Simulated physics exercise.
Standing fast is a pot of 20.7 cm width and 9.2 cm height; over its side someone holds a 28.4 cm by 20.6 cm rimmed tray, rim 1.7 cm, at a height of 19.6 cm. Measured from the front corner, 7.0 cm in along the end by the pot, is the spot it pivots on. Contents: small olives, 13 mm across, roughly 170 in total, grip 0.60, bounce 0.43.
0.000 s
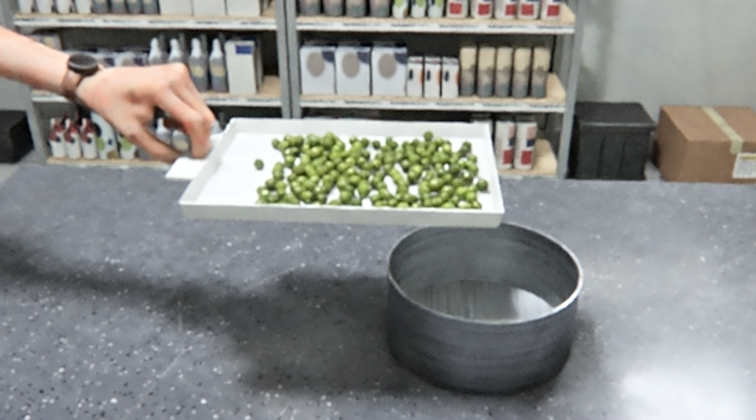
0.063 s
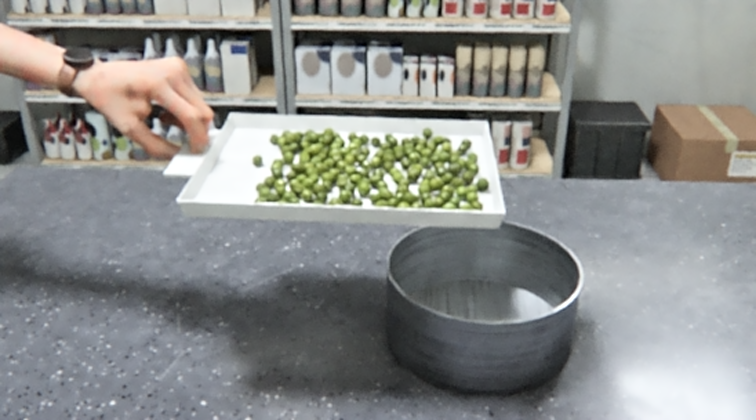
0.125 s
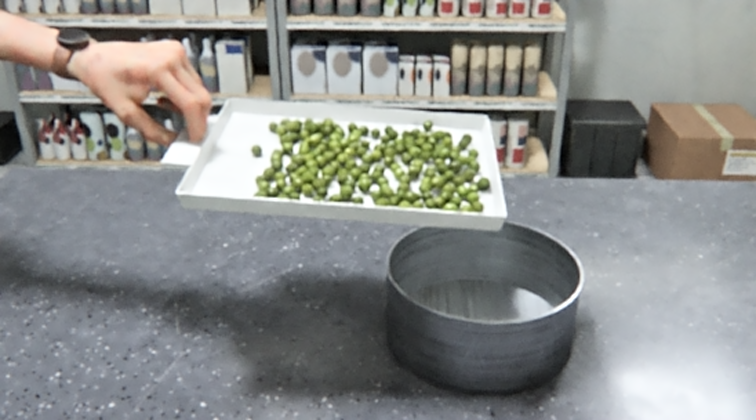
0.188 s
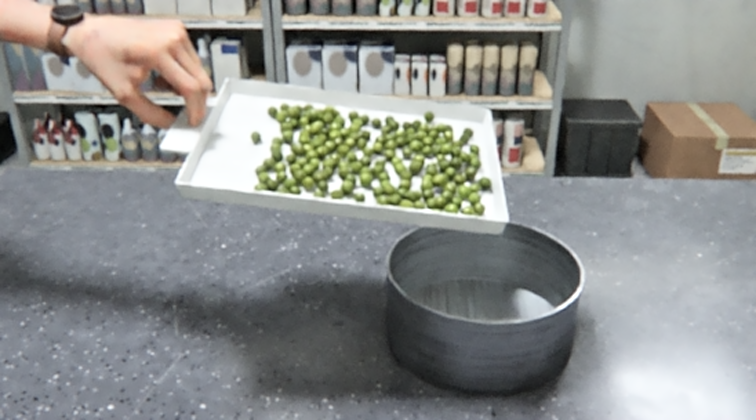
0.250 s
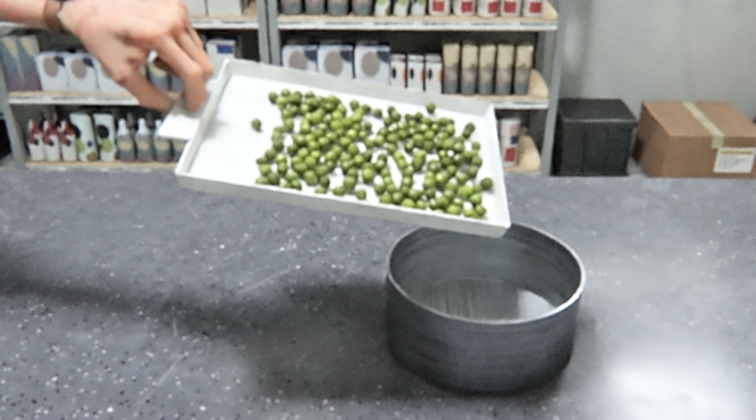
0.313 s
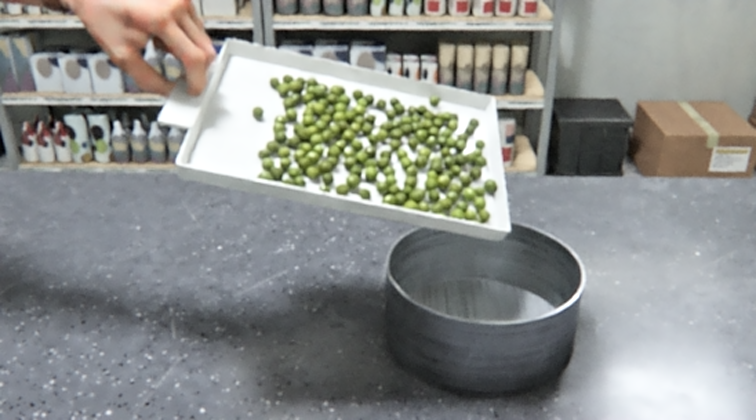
A hand tilts a white tray of small green olives rightward above a dark round pot.
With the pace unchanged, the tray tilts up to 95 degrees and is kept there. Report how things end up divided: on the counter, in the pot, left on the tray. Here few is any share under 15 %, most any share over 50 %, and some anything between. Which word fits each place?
Counter: Most; pot: Some; left on the tray: Few.
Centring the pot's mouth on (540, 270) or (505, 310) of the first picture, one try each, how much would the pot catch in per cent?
25 % and 85 %.
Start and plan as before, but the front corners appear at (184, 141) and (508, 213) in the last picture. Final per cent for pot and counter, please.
You'd end with pot at 65 and counter at 35.
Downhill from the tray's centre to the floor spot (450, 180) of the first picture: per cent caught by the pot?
Some 80 per cent.
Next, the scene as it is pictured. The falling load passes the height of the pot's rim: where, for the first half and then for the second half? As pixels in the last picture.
At roughly (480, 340) first, later on at (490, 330).
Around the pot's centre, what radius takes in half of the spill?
That comes to near 18 cm.
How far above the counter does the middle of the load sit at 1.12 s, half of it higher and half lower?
The halfway mark is near 26 cm.
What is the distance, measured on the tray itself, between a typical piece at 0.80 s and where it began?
About 4 cm.
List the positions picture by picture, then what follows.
In the first picture, tray tilt 0 degrees, front corners at (184, 201) and (498, 210); middle of the pieces at (367, 168); pot at (483, 265).
In the second picture, tray tilt 1 degrees, front corners at (183, 199) and (500, 211); middle of the pieces at (367, 166).
In the third picture, tray tilt 5 degrees, front corners at (182, 191) and (501, 214), lowest corner right front; middle of the pieces at (367, 160).
In the fourth picture, tray tilt 10 degrees, front corners at (181, 181) and (503, 218), lowest corner right front; middle of the pieces at (368, 152).
In the fifth picture, tray tilt 14 degrees, front corners at (181, 171) and (505, 223), lowest corner right front; middle of the pieces at (370, 145).
In the sixth picture, tray tilt 19 degrees, front corners at (182, 162) and (505, 227), lowest corner right front; middle of the pieces at (373, 140); pot at (484, 264). The tray's pace is about 75 degrees a second.
After 0.80 s, tilt 55 degrees; the tray holds 100 %, the pot 0 %.
After 1.12 s, tilt 79 degrees; the tray holds 100 %, the pot 0 %.
After 1.54 s, tilt 95 degrees; the tray holds 15 %, the pot 15 %.
In the end, at 2.4 s, counter 70 %, pot 30 %, tray 0 %.
